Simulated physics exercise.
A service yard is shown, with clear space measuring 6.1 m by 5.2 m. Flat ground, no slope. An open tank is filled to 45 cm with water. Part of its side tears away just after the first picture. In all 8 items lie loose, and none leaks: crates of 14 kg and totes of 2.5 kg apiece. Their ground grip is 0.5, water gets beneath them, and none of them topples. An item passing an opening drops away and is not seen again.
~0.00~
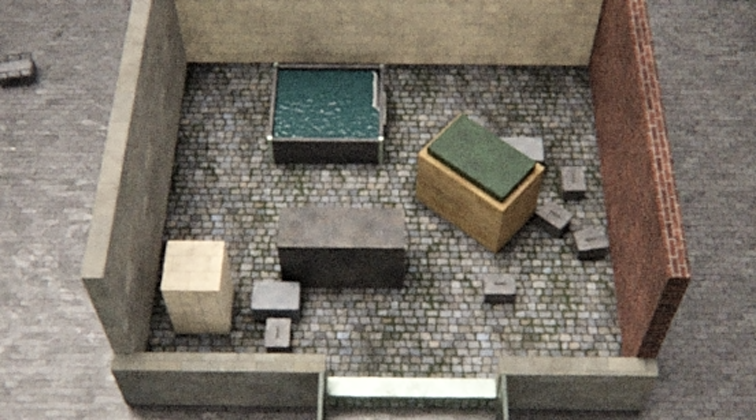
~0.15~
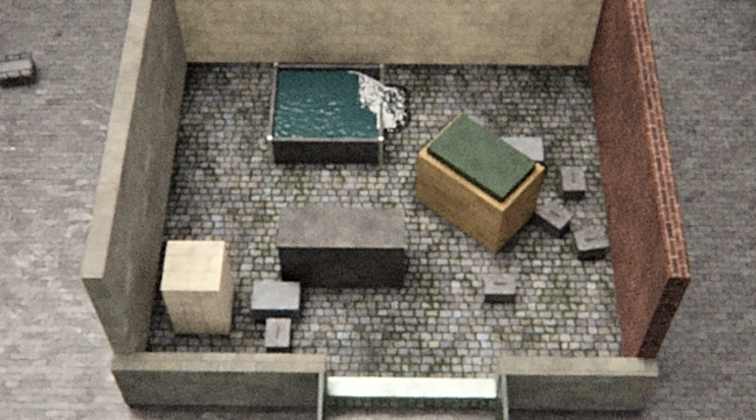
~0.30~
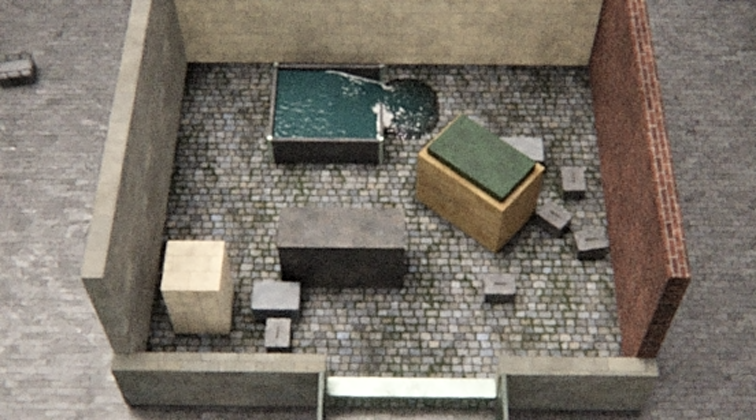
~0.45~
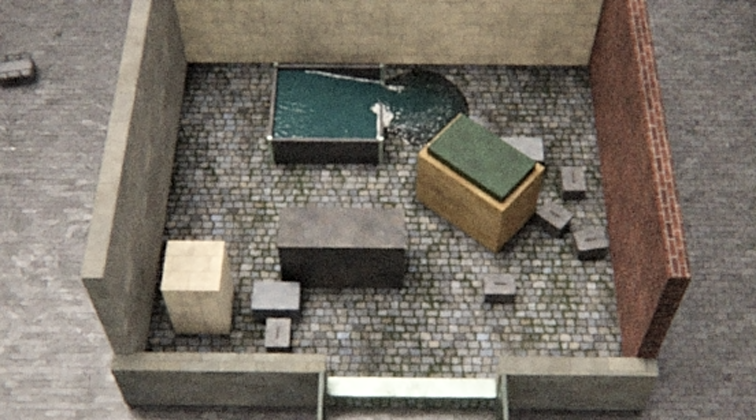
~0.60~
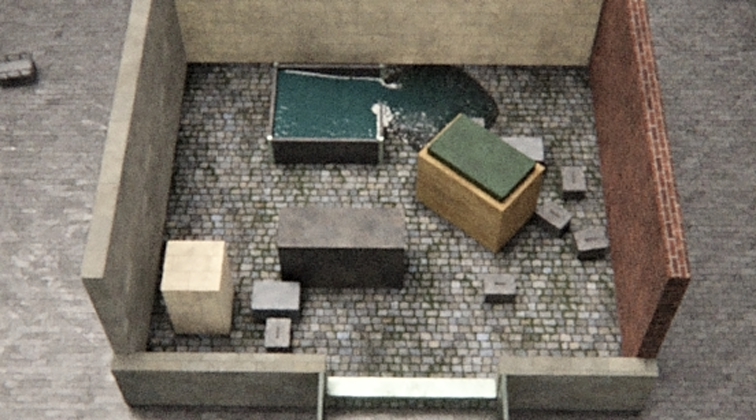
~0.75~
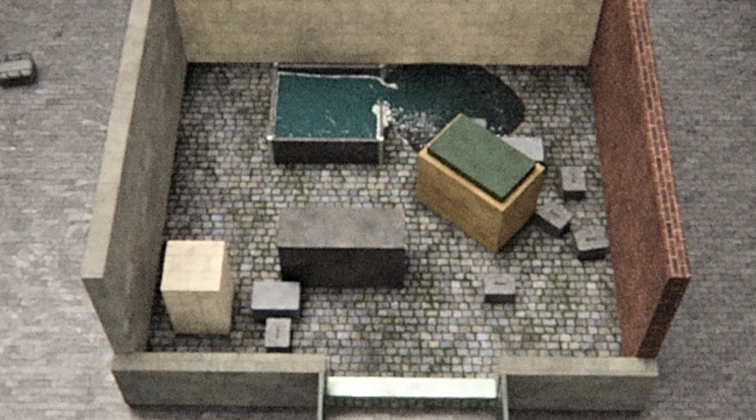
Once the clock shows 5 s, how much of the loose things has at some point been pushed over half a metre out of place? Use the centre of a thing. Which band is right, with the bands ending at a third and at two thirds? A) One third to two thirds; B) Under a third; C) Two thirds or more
A, one third to two thirds.
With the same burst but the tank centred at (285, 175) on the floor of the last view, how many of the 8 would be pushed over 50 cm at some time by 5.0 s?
In that case 4 of them.
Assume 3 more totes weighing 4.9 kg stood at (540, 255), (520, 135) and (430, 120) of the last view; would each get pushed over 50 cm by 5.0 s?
Below, above, above.
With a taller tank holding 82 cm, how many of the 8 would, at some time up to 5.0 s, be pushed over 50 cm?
The answer would then be 6.
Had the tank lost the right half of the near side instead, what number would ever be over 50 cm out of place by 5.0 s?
1.
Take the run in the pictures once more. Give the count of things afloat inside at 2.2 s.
I get 1.
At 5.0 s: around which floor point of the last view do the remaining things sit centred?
At about (472, 297).
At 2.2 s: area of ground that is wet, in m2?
Wet area: Approx. 8.5 m2.
After 1.1 s 0 of 8 are over 50 cm from their spots; 0 afloat.
After 2.2 s 1 of 8 are over 50 cm from their spots; 1 afloat.
After 3.5 s 3 of 8 are over 50 cm from their spots; 3 afloat.
After 5.0 s 5 of 8 are over 50 cm from their spots, and 5 have been at some point; 2 afloat.
